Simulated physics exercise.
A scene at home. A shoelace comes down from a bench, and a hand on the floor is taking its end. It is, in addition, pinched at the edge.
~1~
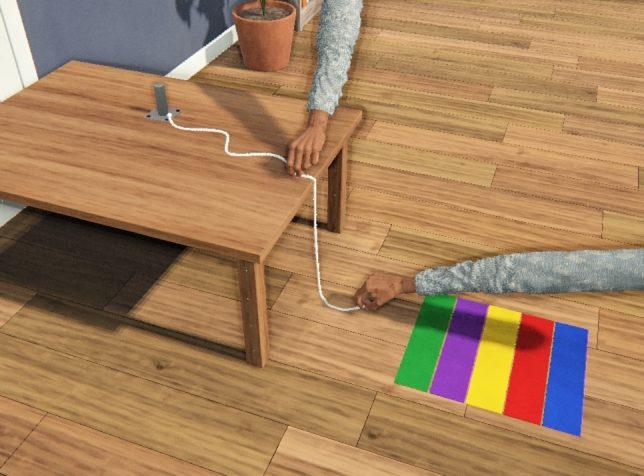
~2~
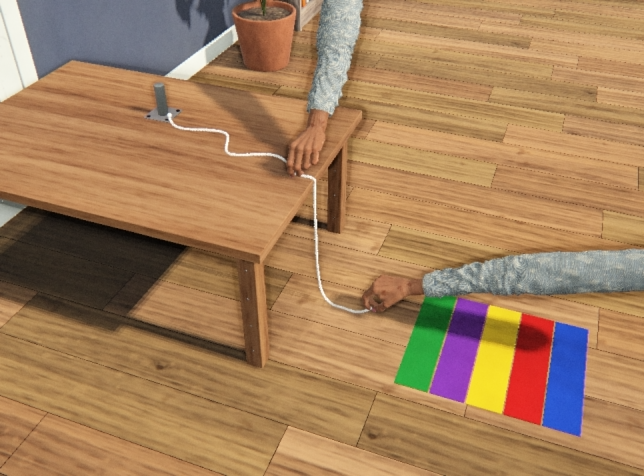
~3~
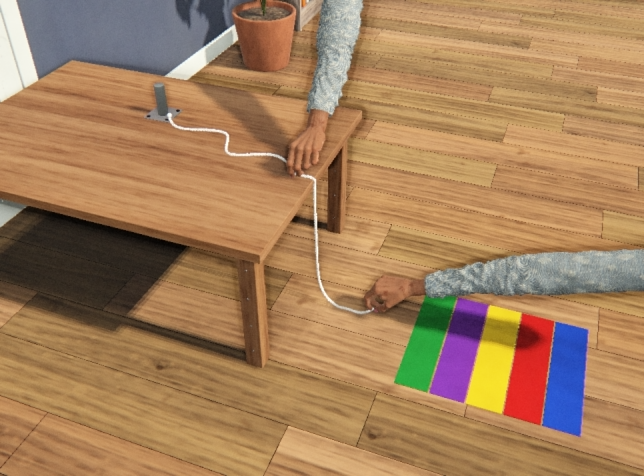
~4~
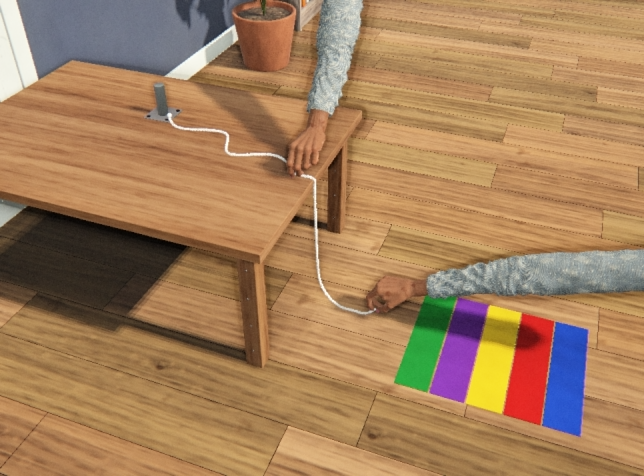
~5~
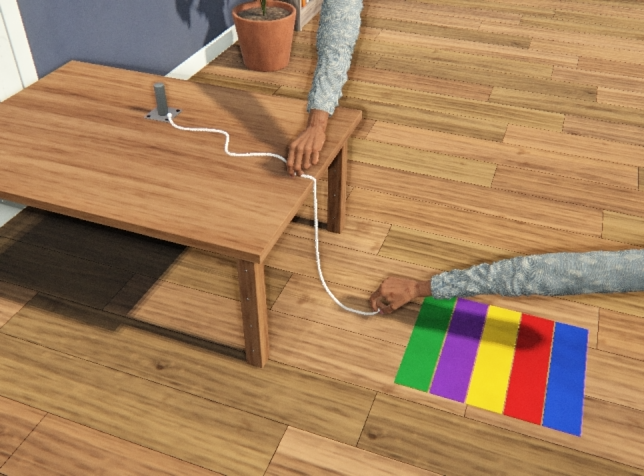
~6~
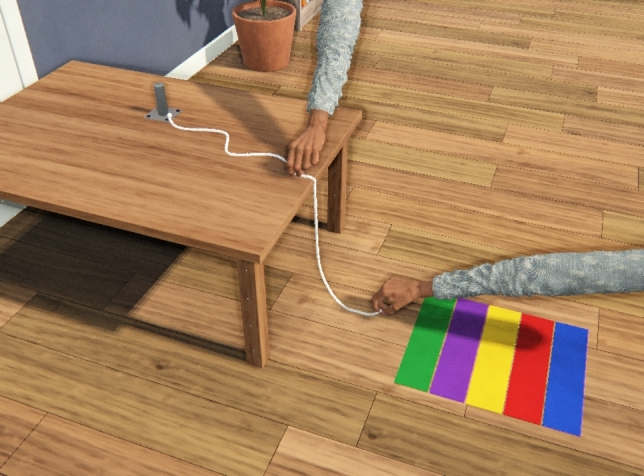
A hand near the floor draws the shoelace's end slightly right beside the colored stripes.
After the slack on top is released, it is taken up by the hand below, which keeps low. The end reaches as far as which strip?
As far as the yellow strip.
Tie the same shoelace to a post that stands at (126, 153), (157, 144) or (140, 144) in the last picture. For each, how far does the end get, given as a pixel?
Going by the last picture, roughly (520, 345), (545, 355) and (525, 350).
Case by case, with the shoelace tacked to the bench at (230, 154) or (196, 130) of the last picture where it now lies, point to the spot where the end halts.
Roughly (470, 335) and (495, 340).
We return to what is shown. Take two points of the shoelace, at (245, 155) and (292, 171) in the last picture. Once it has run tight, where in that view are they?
They go to (276, 154) and to (329, 180).
Early on, end near (444, 327); over green.
Midway, end near (480, 336); over purple.
At the end of the slack, end near (502, 342); over yellow. Over yellow.
